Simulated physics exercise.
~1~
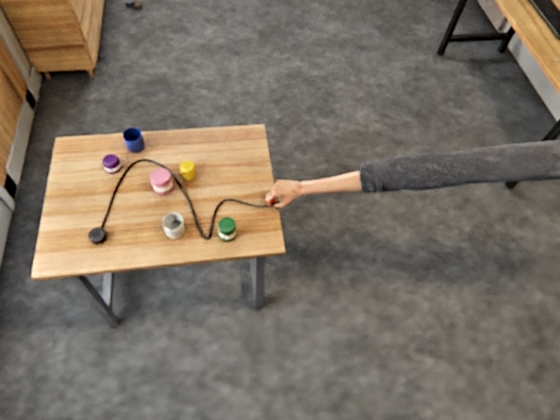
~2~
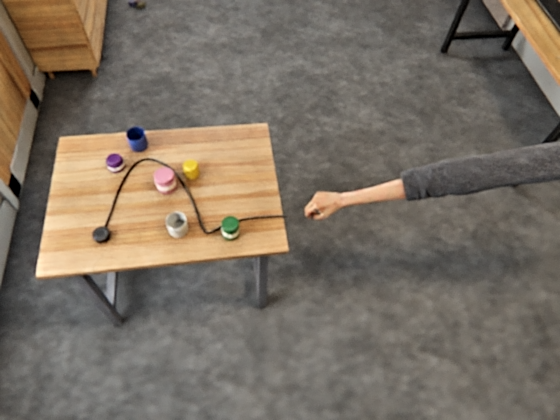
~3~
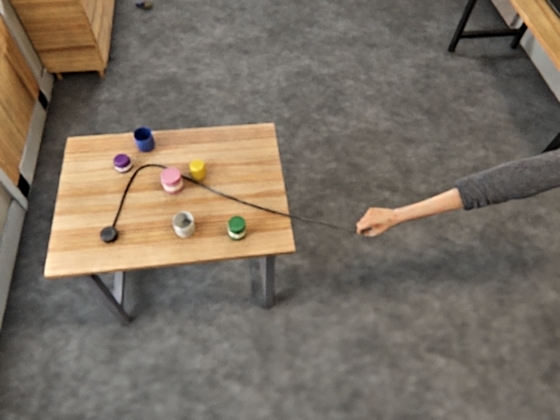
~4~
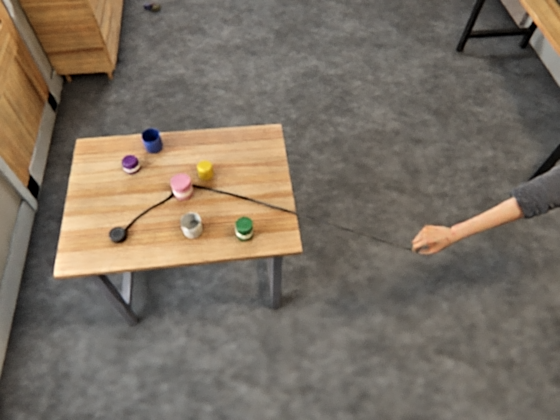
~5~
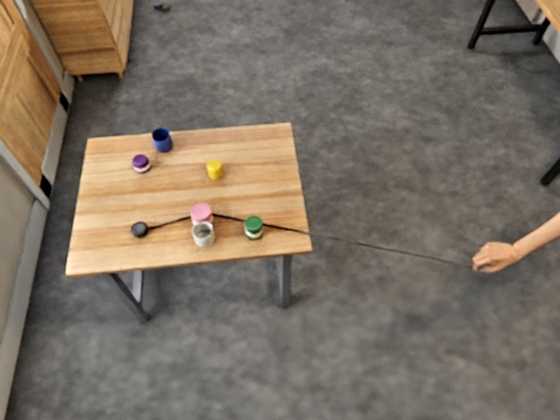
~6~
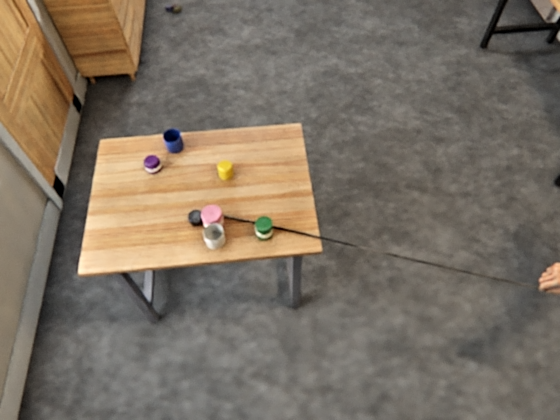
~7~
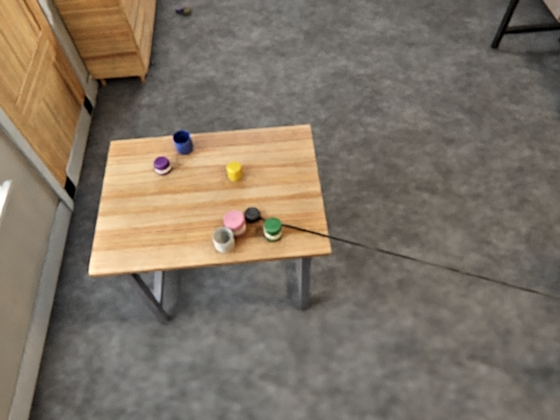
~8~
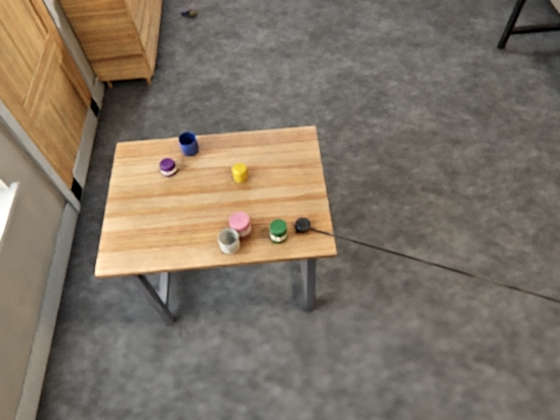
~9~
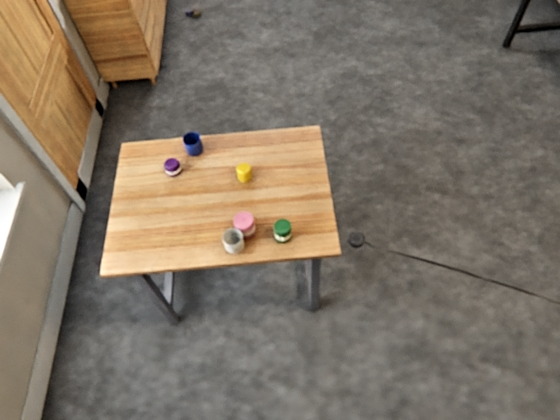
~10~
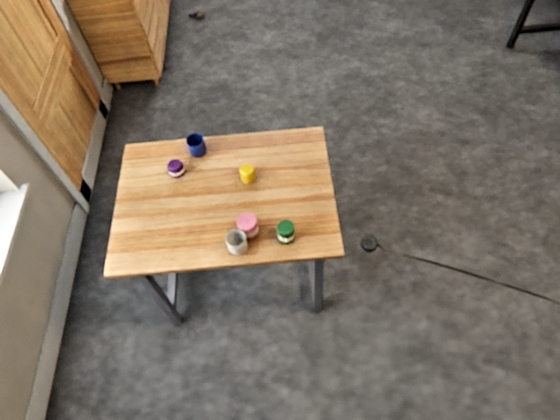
We see a hand pull a black cord rightward across a wooden table holding six small containers; the round black piece at its end follows, the pink tin and white cup shift, and the black piece slides off the right edge while all six containers remain upright on the table.
